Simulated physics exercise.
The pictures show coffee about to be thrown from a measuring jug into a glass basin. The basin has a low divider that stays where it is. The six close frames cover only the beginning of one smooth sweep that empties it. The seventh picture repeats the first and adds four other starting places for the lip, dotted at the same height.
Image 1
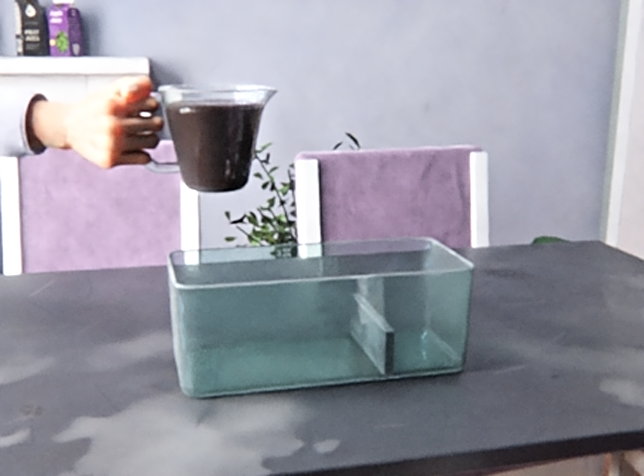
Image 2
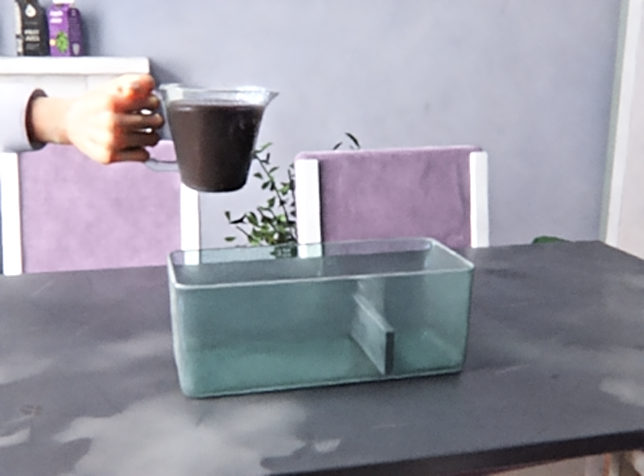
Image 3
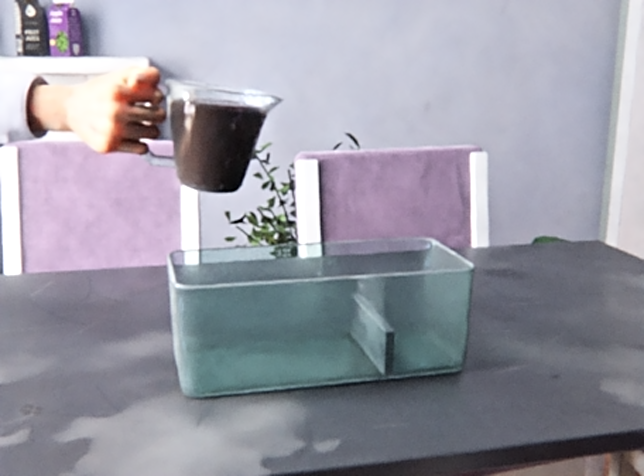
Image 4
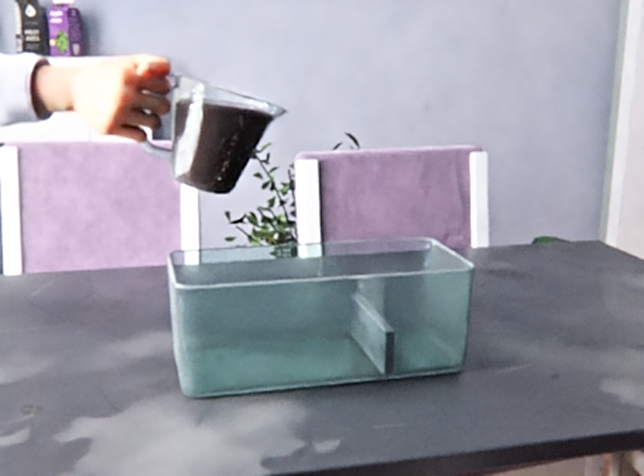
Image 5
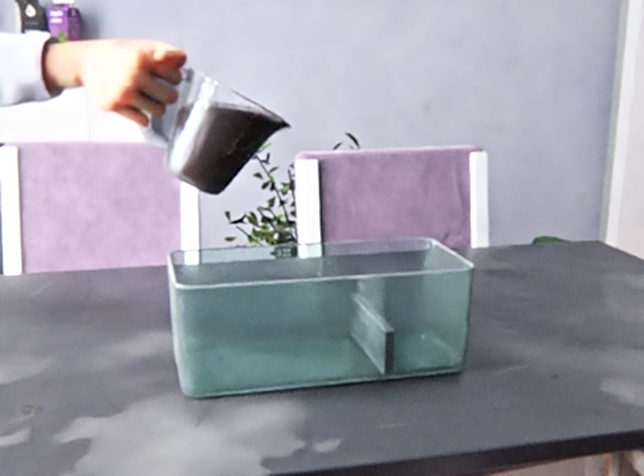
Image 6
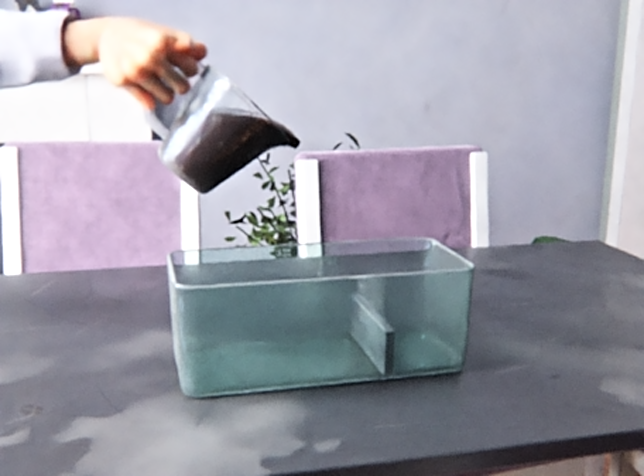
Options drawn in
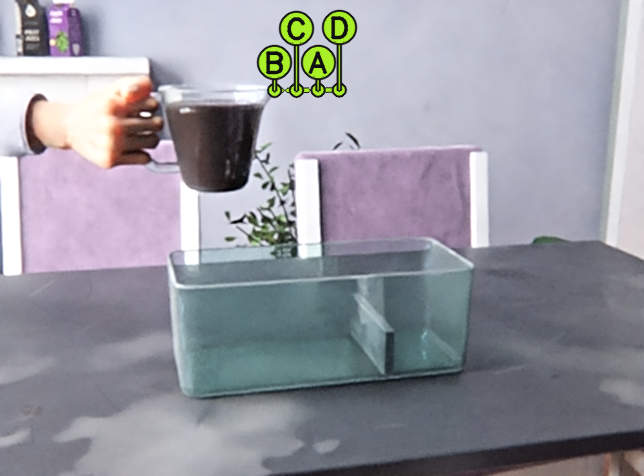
At the start, a hand holds a clear measuring jug of dark coffee upright above a glass basin with a low divider inside, on a dark table. The hand then rises slightly and tilts the jug rightward, gradually at first and then more steeply, until coffee reaches just over the lip.
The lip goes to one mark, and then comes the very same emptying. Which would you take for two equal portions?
Best: D.
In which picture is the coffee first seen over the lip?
Picture 6.
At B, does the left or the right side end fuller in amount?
The left side.
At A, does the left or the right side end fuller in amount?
The left side.
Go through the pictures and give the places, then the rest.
Upright, lip at (276, 90); basin from (181, 395) to (464, 368); top of the wall at (371, 311); nothing has left yet, in the first picture.
Tipped about 2°, lip at (278, 92); nothing has left yet, in the second picture.
Tipped about 8°, lip at (282, 99); nothing has left yet, in the third picture.
Tipped about 17°, lip at (287, 111); nothing has left yet, in the fourth picture.
Tipped about 29°, lip at (290, 126); nothing has left yet, in the fifth picture.
Tipped about 43°, lip at (290, 145); coffee is over the lip, down to (295, 146), in the sixth picture.
In lime, A at (318, 90); B at (274, 90); C at (296, 90); D at (339, 89).
For spot A, about 75 % ends left of the wall and 22 % right of it; 3 % is lost outside.
For spot B, about 90 % ends left of the wall and 5 % right of it; 5 % is lost outside.
For spot C, about 90 % ends left of the wall and 7 % right of it; 3 % is lost outside.
For spot D, about 53 % ends left of the wall and 42 % right of it; 5 % is lost outside.
